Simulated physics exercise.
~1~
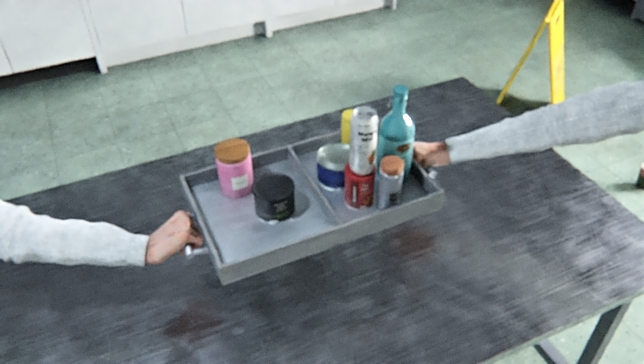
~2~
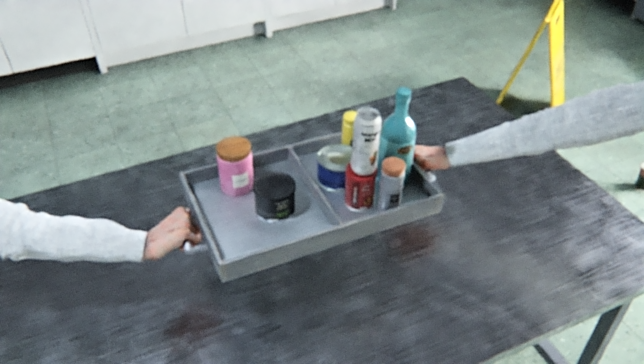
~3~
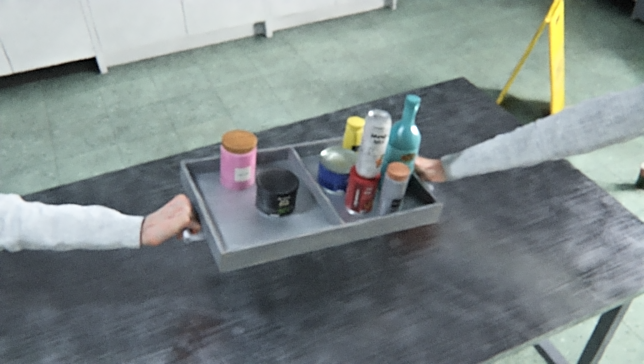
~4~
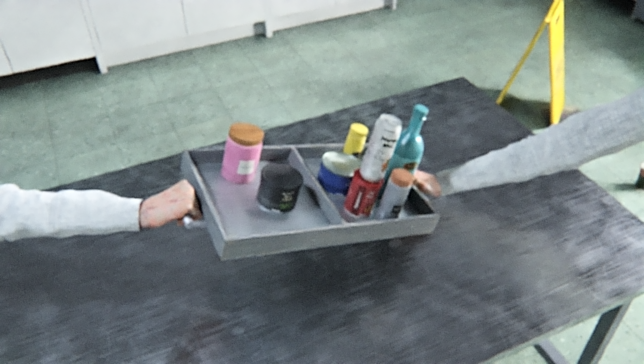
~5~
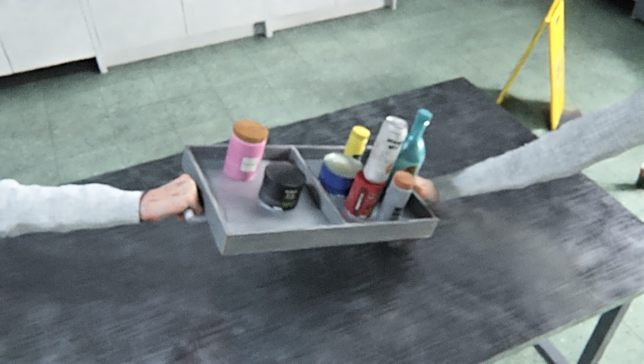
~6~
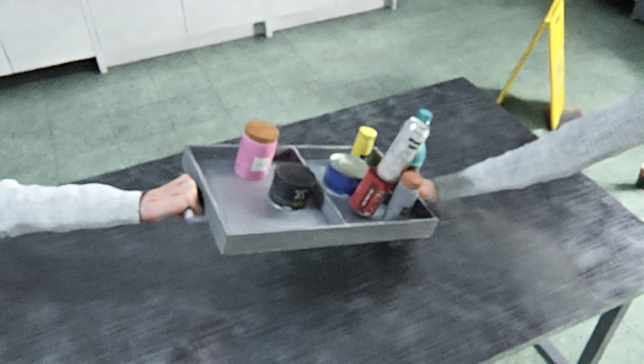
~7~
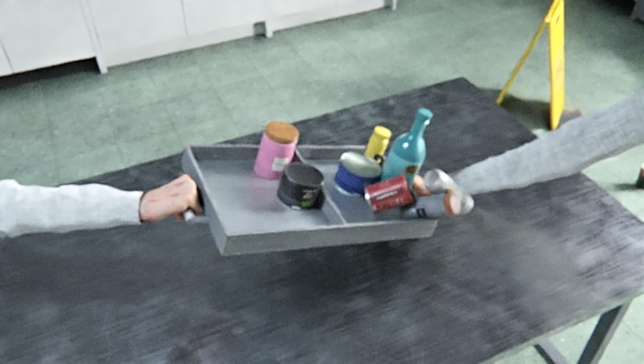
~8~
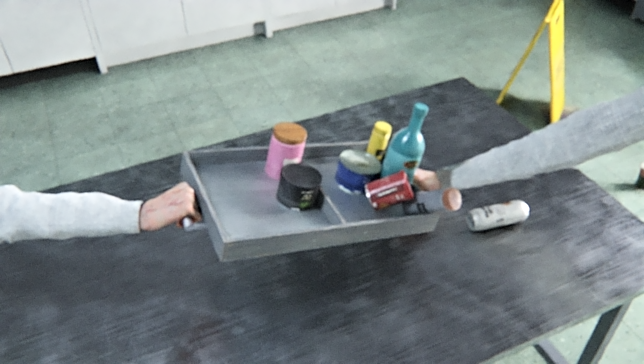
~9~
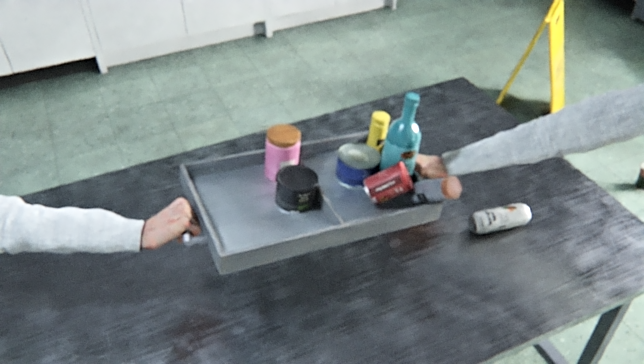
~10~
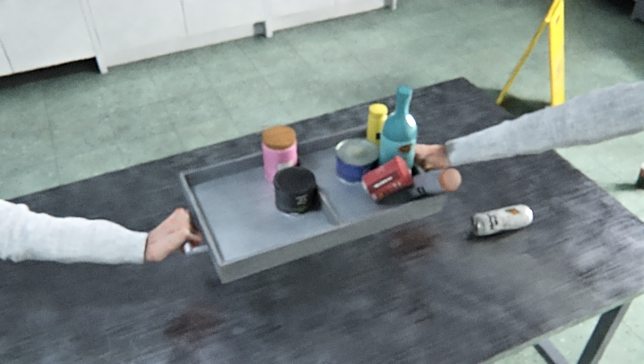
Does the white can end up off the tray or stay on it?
It ends up off the tray. It topples over the right side as the tray tips and comes to lie on the dark table.
